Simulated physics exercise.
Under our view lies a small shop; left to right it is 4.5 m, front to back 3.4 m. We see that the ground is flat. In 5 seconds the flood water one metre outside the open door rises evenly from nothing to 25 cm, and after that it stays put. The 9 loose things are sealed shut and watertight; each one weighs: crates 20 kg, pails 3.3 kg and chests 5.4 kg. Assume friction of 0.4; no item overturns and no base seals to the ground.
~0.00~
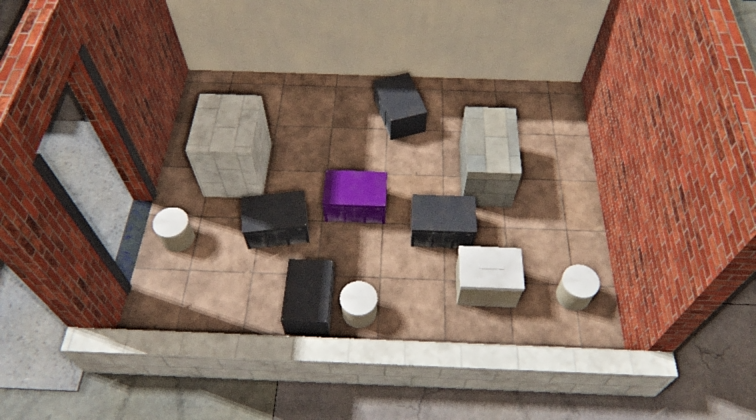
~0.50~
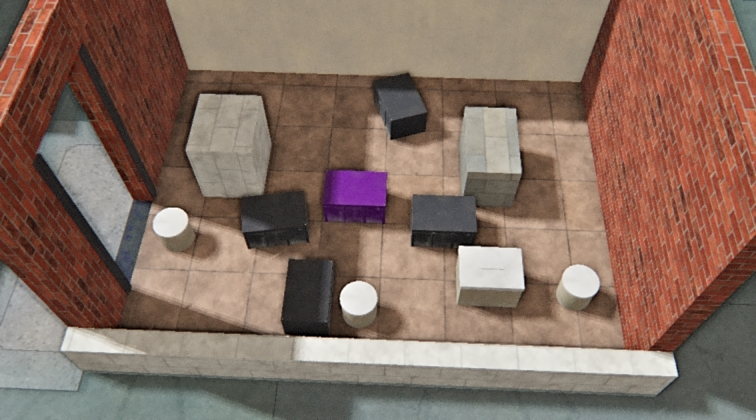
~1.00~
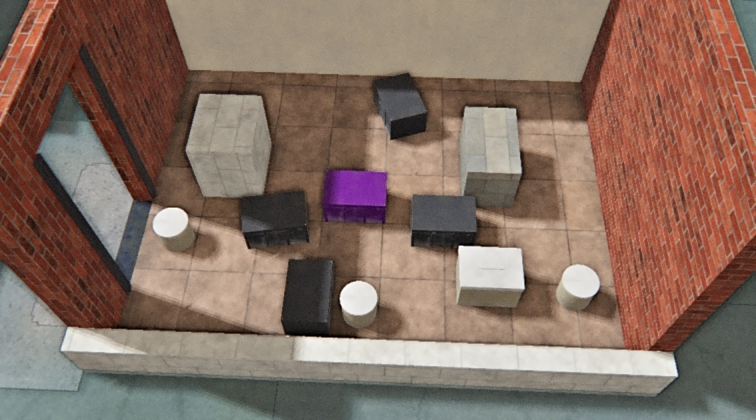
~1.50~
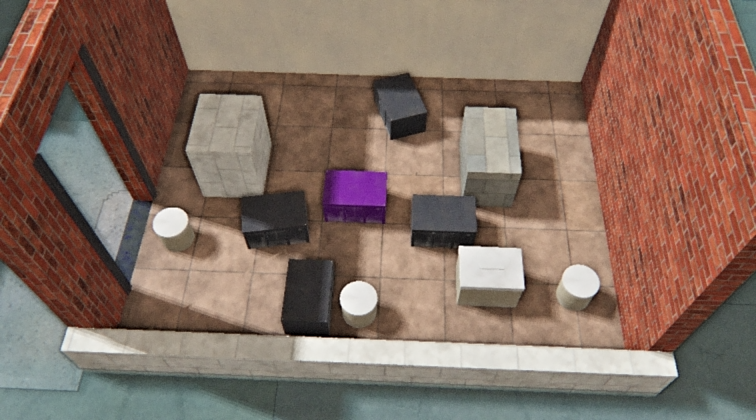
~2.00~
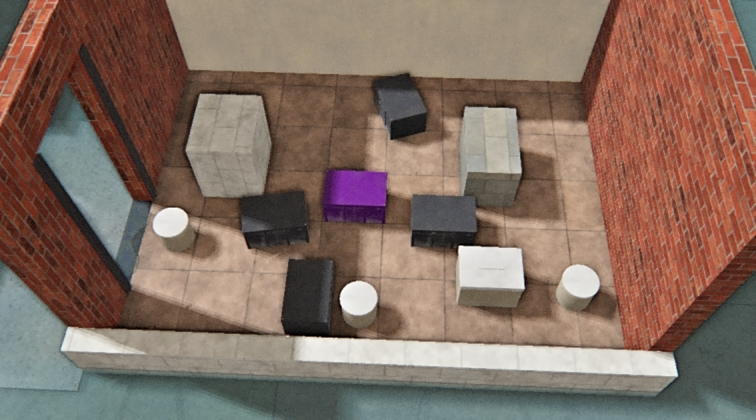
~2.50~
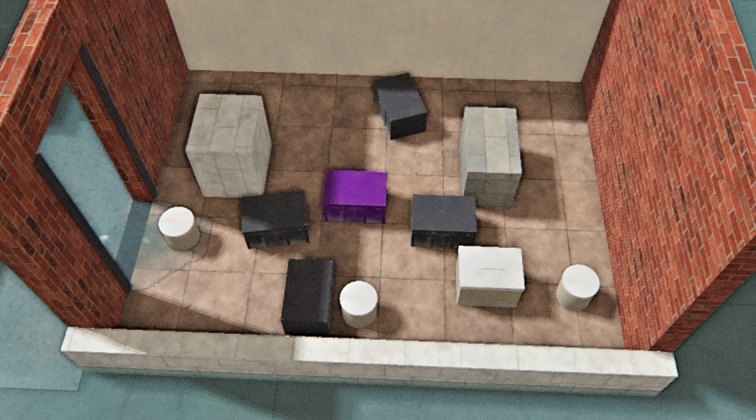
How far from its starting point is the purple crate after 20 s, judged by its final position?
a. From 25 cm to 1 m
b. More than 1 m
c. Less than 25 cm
a, from 25 cm to 1 m.
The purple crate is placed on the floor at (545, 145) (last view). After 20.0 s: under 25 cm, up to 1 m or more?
Here it heads a good way off.
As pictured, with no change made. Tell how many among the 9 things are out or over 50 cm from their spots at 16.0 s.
I make it 8.
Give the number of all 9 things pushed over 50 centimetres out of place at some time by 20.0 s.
That adds up to 9.
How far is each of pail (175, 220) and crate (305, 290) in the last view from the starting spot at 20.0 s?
First 200 cm, then 250 cm.
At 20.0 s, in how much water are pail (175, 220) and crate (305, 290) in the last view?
Depths: Near 19 cm, then near 22 cm.
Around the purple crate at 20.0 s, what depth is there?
Roughly 16 cm deep.
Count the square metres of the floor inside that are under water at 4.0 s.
Roughly 3.0 m2.
After 4.0 s the purple crate is near (355, 188), 0.0 m from its start, aground; 1 afloat.
After 9.0 s the purple crate is near (412, 130), 0.9 m from its start, aground; 7 afloat.
After 16.0 s the purple crate is near (393, 167), 0.4 m from its start, afloat; 9 afloat.
After 20.0 s the purple crate is near (385, 129), 0.7 m from its start, afloat; 9 afloat.
